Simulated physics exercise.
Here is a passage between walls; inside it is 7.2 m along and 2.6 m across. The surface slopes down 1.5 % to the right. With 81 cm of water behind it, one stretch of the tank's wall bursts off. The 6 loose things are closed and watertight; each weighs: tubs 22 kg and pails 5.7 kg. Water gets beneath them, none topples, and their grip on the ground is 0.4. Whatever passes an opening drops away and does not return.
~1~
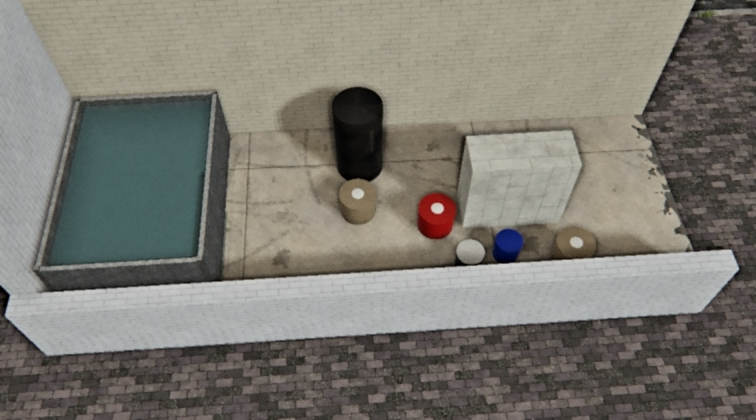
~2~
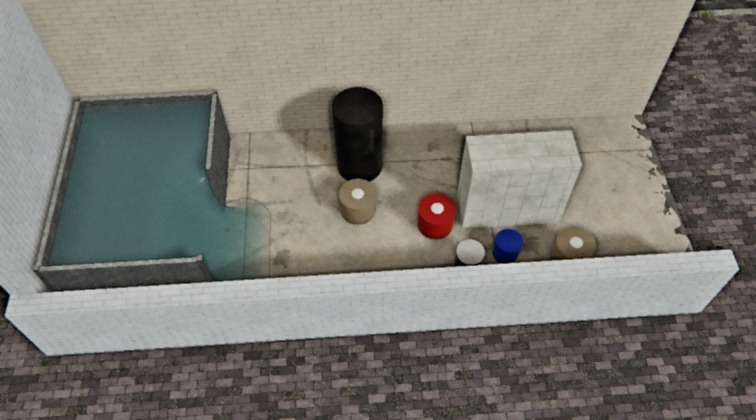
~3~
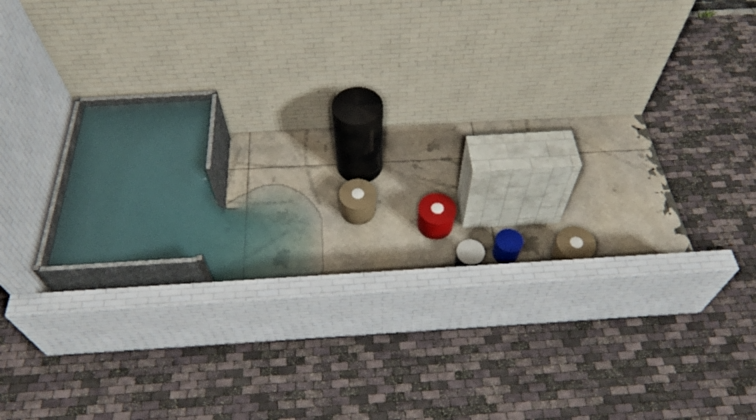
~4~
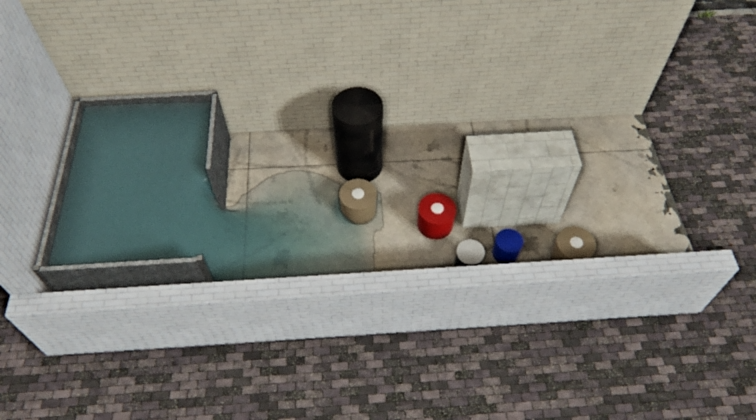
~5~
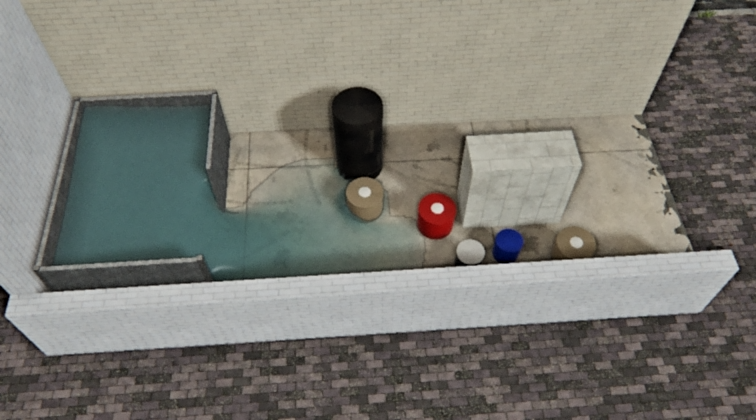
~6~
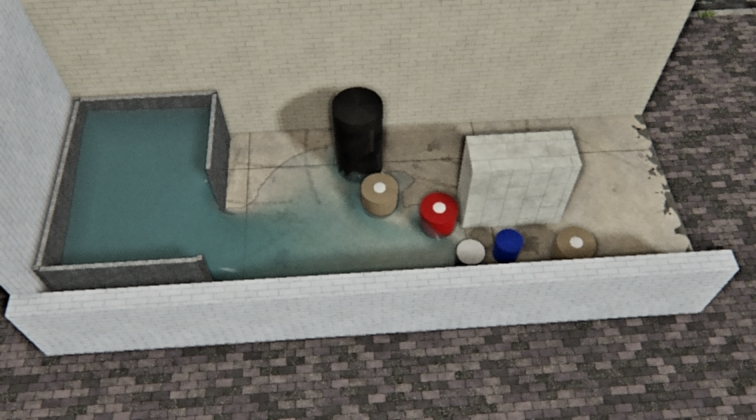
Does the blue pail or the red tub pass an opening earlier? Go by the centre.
The blue one.
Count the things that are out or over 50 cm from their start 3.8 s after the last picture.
I count 6.
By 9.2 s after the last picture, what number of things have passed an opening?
I count 5.
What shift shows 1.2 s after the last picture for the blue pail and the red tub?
Roughly 200 and 60 cm by then.
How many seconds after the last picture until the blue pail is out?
At about 2.0 s.
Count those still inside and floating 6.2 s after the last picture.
At that moment 0.
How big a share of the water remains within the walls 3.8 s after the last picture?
Some 62 per cent remains.
Then, 1.2 s after the last picture the blue pail is near (625, 158), 2.0 m from its start, aground; the red tub is near (442, 165), 0.6 m from its start, afloat; 2 of 6 are out; 1 afloat.
Then, 3.8 s after the last picture the blue pail has gone out (1.8 s after the last picture); the red tub has gone out (3.7 s after the last picture); 5 of 6 are out; 0 afloat.
Then, 6.2 s after the last picture the blue pail has gone out (1.8 s after the last picture); the red tub has gone out (3.7 s after the last picture); 5 of 6 are out; 0 afloat.
Then, 9.2 s after the last picture the blue pail has gone out (1.8 s after the last picture); the red tub has gone out (3.7 s after the last picture); 5 of 6 are out; 0 afloat.
